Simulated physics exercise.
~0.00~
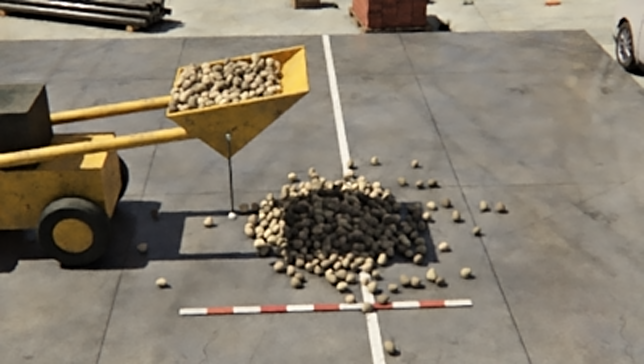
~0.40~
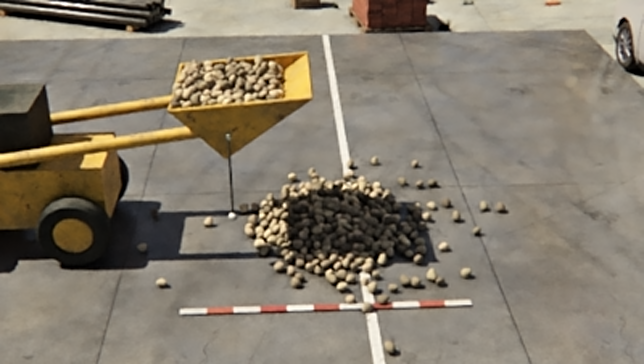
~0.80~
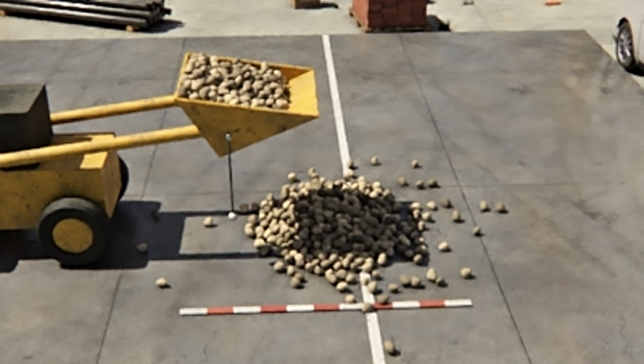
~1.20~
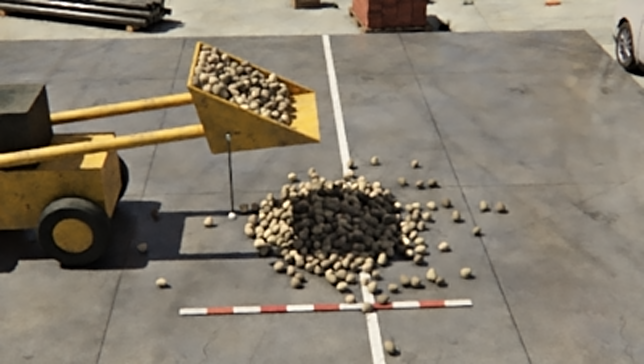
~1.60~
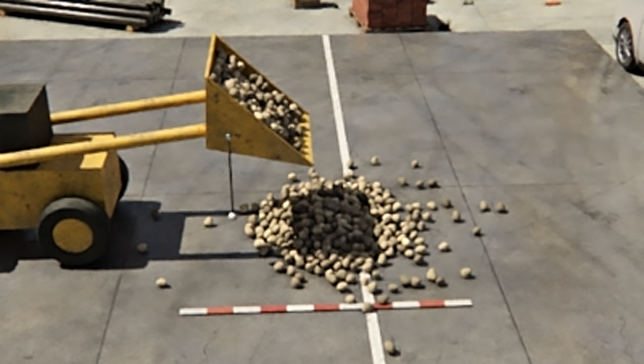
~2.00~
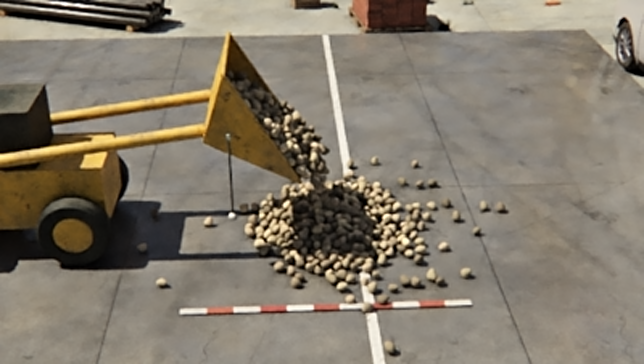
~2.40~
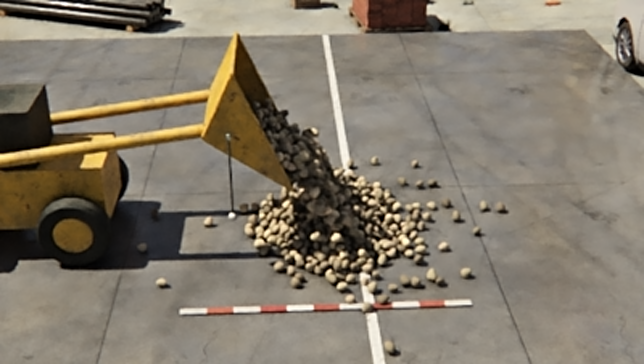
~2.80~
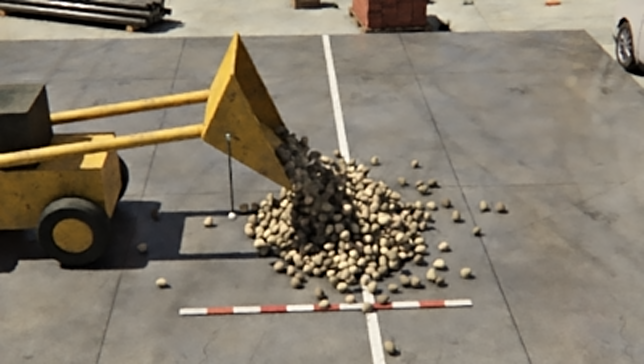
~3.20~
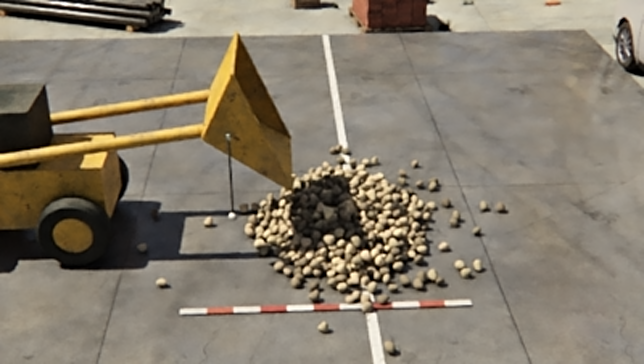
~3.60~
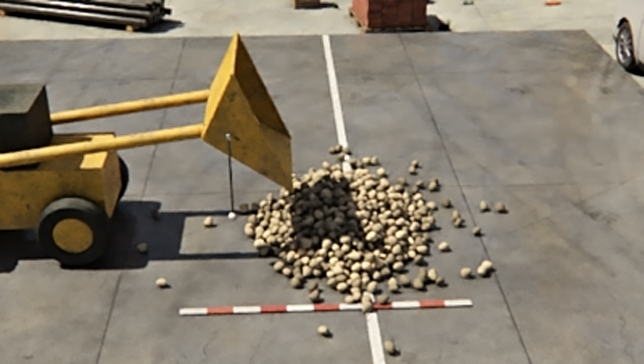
A yellow loader with its raised bucket full of round stones tipped it steeply forward to the right, and the stones slid out onto the heap already on the ground, leaving a larger pile across the white line and the bucket still tilted.
